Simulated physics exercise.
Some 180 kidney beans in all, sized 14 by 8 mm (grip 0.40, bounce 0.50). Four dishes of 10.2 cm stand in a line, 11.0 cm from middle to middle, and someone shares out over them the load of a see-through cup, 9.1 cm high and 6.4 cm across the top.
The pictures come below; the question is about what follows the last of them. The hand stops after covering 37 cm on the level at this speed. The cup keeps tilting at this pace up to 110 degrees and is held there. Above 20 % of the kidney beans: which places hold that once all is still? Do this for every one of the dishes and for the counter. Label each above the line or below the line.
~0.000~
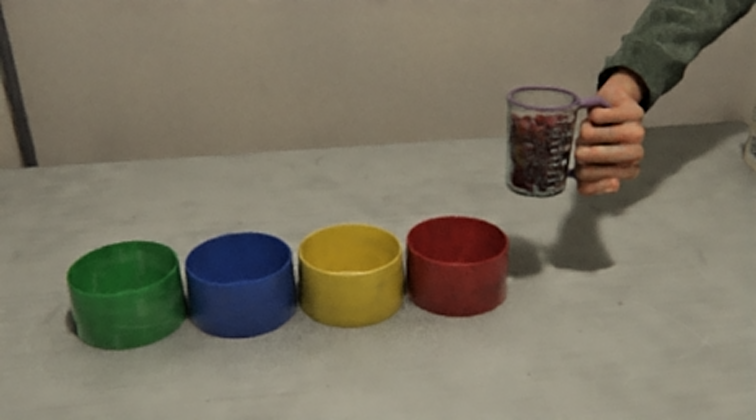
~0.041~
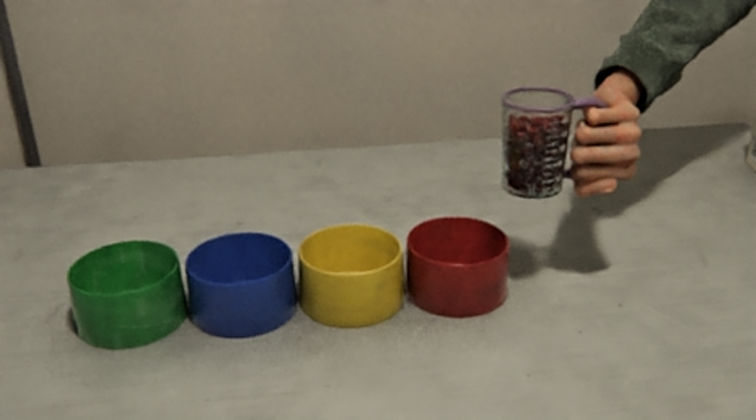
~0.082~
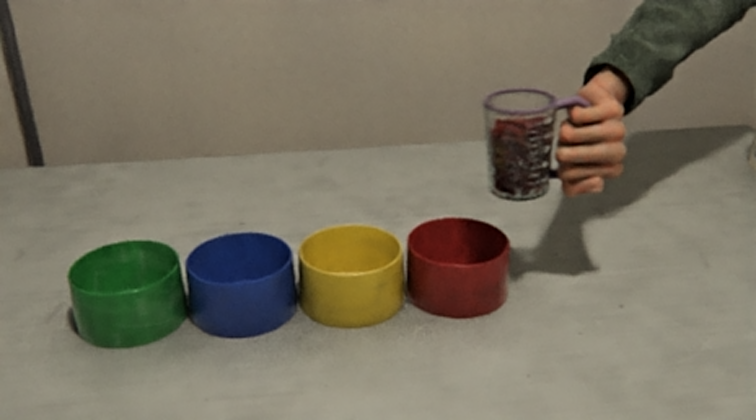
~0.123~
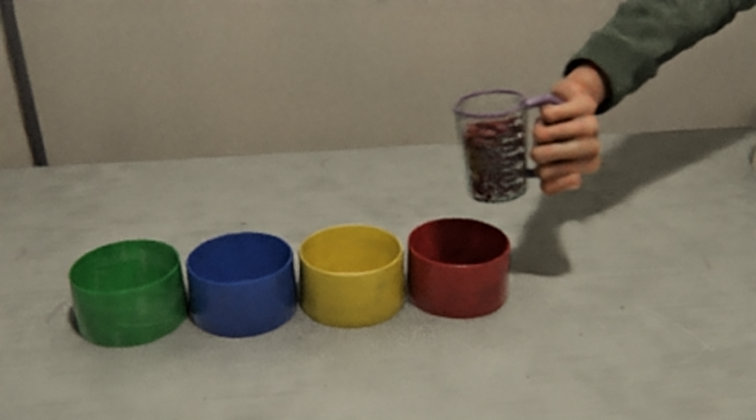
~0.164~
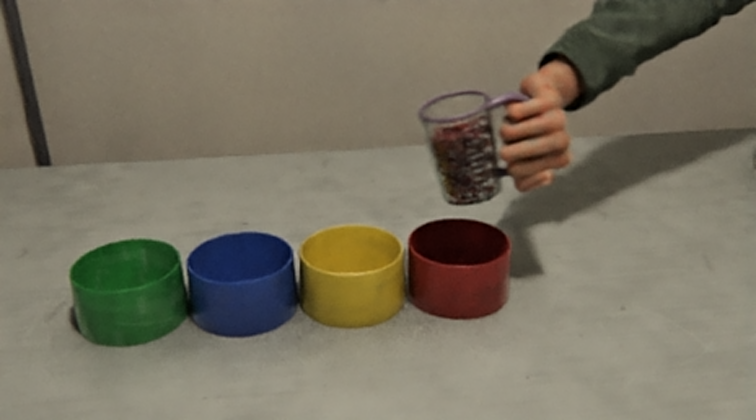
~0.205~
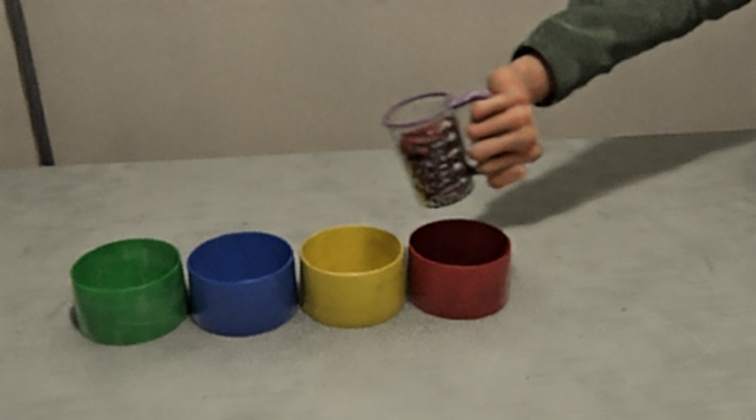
Red: Below the line; blue: Below the line; green: Above the line; yellow: Below the line; counter: Below the line.
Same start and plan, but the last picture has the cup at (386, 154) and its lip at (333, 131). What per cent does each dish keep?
It'd finish with red at 0, blue at 0, green at 70 and yellow at 0.
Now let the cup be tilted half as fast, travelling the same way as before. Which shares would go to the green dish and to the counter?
Then green 100 and counter 0.
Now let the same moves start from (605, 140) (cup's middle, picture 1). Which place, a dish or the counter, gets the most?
Green.
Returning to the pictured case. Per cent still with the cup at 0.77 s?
Reading: Approx. 80 %.
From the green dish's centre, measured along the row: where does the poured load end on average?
I'd say about 3 cm, heading down the x axis.
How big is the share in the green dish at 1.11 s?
Around 30 in a hundred by then.
Then, at 0.55 s, tilt 64 degrees; cup holds 100 %.
After 0.77 s, tilt 93 degrees; cup holds 80 %, green 5 %.
After 1.11 s, tilt 110 degrees; cup holds 60 %, green 30 %.
In the end, at 2.5 s, red 0 %, blue 0 %, green 90 %, yellow 0 %, counter 10 %.
